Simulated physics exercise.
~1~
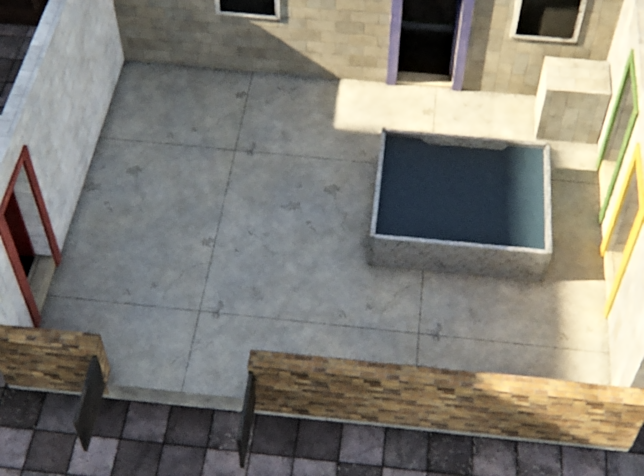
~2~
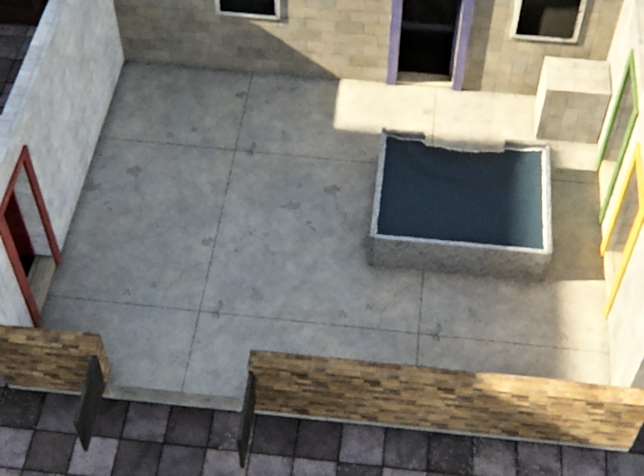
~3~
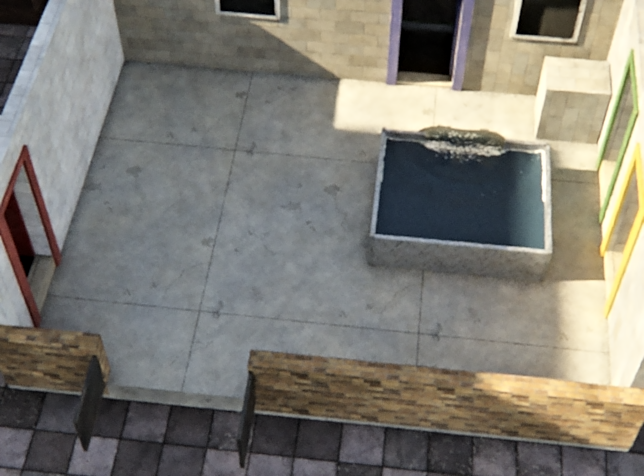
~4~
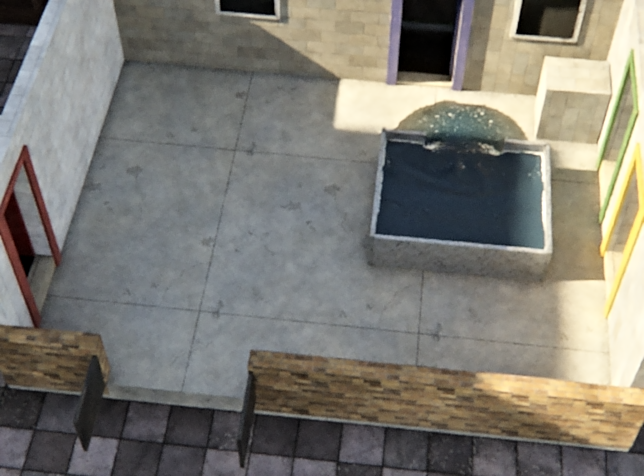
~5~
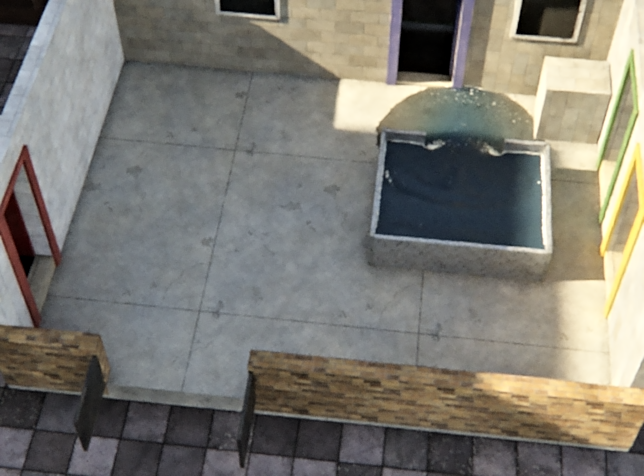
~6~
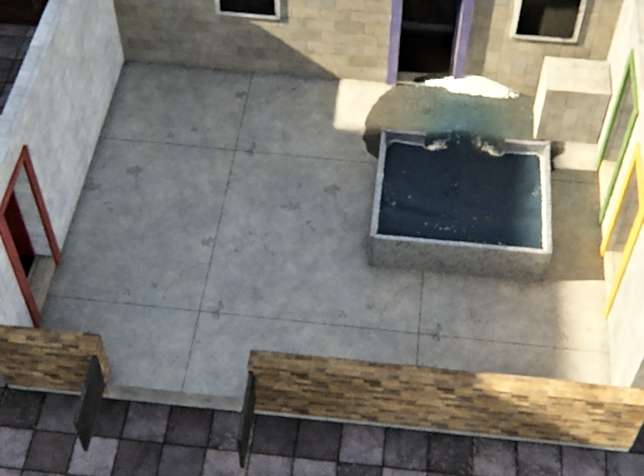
A pale walled yard with a hard, jointed floor is seen from high above, and the view stays still throughout. A grey tank of dark water sits right of centre, with a red-framed doorway at left, a purple one behind, green and yellow ones at right, and a low brick wall in front. The tank's far side breaks open, and water pours out, foaming and fanning across the floor towards the back wall.
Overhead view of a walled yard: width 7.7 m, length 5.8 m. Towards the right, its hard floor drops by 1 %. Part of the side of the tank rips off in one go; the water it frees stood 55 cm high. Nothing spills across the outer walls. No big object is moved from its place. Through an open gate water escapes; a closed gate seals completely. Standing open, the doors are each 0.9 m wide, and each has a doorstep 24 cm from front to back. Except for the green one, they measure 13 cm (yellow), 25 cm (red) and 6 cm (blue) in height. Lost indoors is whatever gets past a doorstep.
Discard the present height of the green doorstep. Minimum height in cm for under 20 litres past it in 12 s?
Approx. 10 cm.
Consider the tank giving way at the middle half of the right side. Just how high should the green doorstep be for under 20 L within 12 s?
Required height: Approx. 32 cm.
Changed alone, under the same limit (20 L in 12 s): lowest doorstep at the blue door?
The blue door needs around 27 cm.
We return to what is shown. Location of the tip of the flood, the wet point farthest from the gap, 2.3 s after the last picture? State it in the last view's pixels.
Lab note: Front tip approx. at (179, 66).
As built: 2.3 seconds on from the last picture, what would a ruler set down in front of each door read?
Depth (cm): Green 2 / yellow 1 / red 0 / blue 21.
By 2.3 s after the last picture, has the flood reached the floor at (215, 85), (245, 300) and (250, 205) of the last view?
In order: Soaked, untouched, untouched.
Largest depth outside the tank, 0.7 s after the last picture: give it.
Max depth: About 38 cm.
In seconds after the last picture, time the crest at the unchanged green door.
Peak time: About 3.5 s.
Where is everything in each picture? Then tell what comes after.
In the first picture, the tank at (462, 192) is whole and still, 55 cm deep; the green door at (615, 148) is dry.
In the second picture, the gap is on the far side, the front 0.3 m out at a hidden place; the back of the tank holds 55 cm.
In the third picture, the gap is on the far side, the front 0.7 m out at (431, 131); the back of the tank holds 55 cm.
In the fourth picture, the gap is on the far side, the front 1.3 m out at (445, 105); the back of the tank holds 55 cm.
In the fifth picture, the front is at (438, 89), 1.7 m from the gap on the far side; 3.0 m2 of floor is wet, 55 cm left at the back.
In the sixth picture, the gap is on the far side, the front 1.9 m out at (443, 76); the back of the tank holds 52 cm; the green door at (615, 148), 2.1 m from the gap, is still 1.1 m from the nearest water.
Then, 0.7 s after the last picture water covers 10 % of the floor, deepest (38 cm) near (520, 96); it has not reached the green door.
Then, 2.3 s after the last picture water covers 25 % of the floor, deepest (42 cm) near (588, 102); 2 cm at the green door, 0 litres in over its 24 cm doorstep.
Then, 11.3 s after the last picture water covers 95 % of the floor, deepest (12 cm) near (588, 102); 7 cm at the green door, 0 litres in over its 24 cm doorstep.
At the green door as built, the water peaked near 14 cm, 3.5 s after the last picture.
Run again over the same 12 s with other heights there, 30 litres in over 9 cm, 6 litres over 12.5 cm. The limit of 20 litres is kept from about 10 cm up.
